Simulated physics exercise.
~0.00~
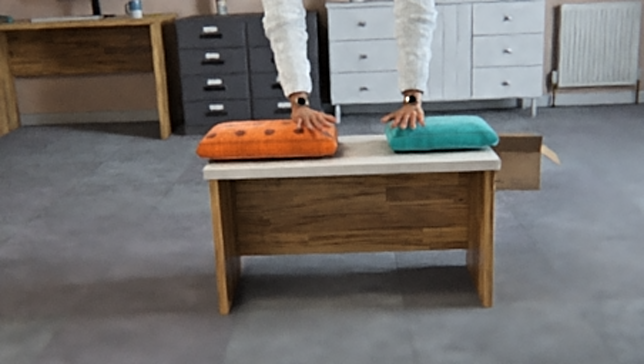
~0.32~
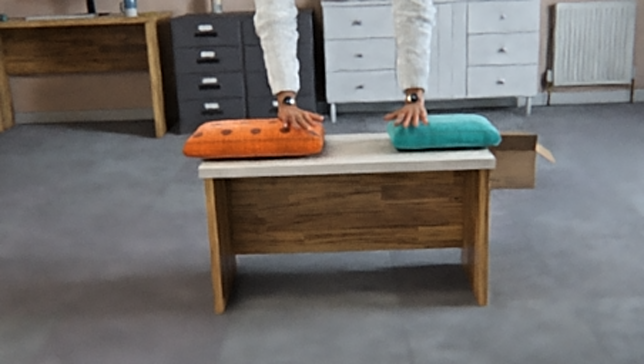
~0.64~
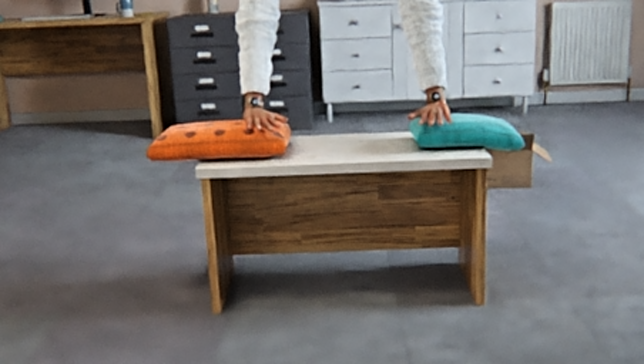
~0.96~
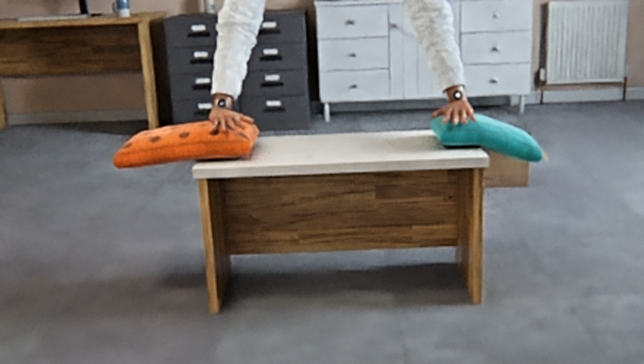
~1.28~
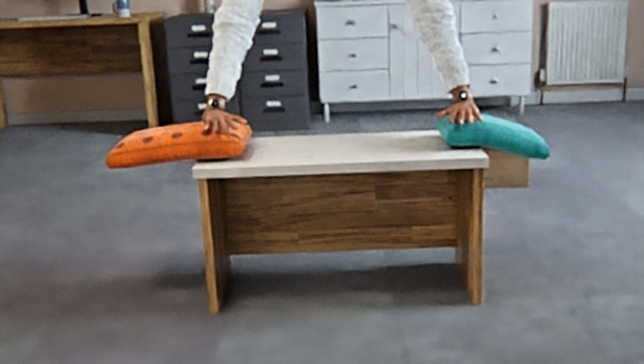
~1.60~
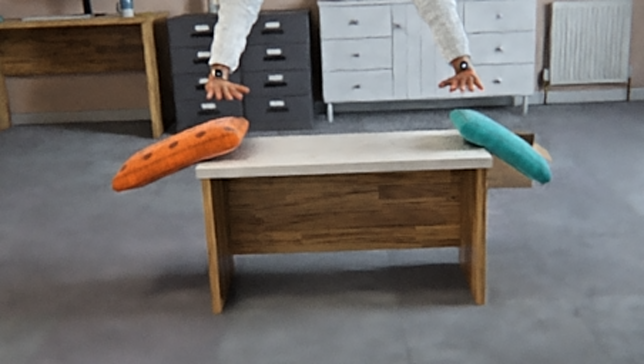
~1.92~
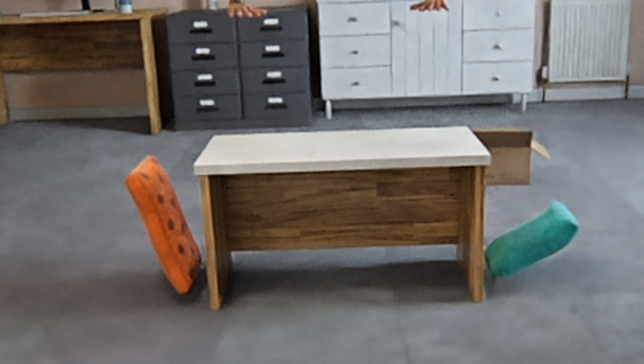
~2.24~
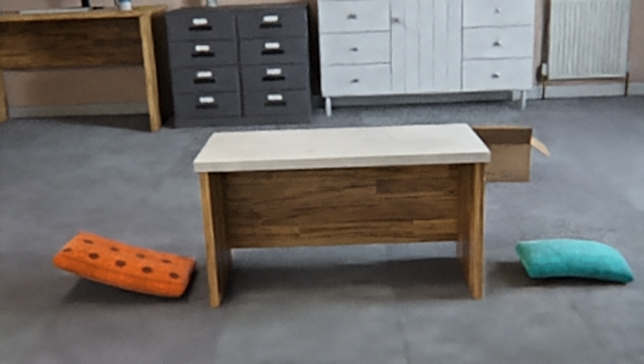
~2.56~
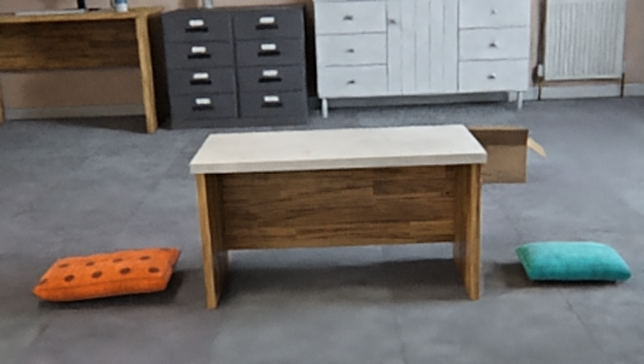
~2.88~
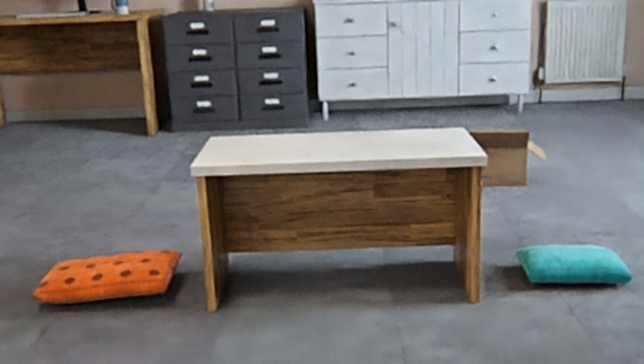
An orange pillow and a turquoise sack, pushed apart by two hands, tip off opposite table ends onto the floor.
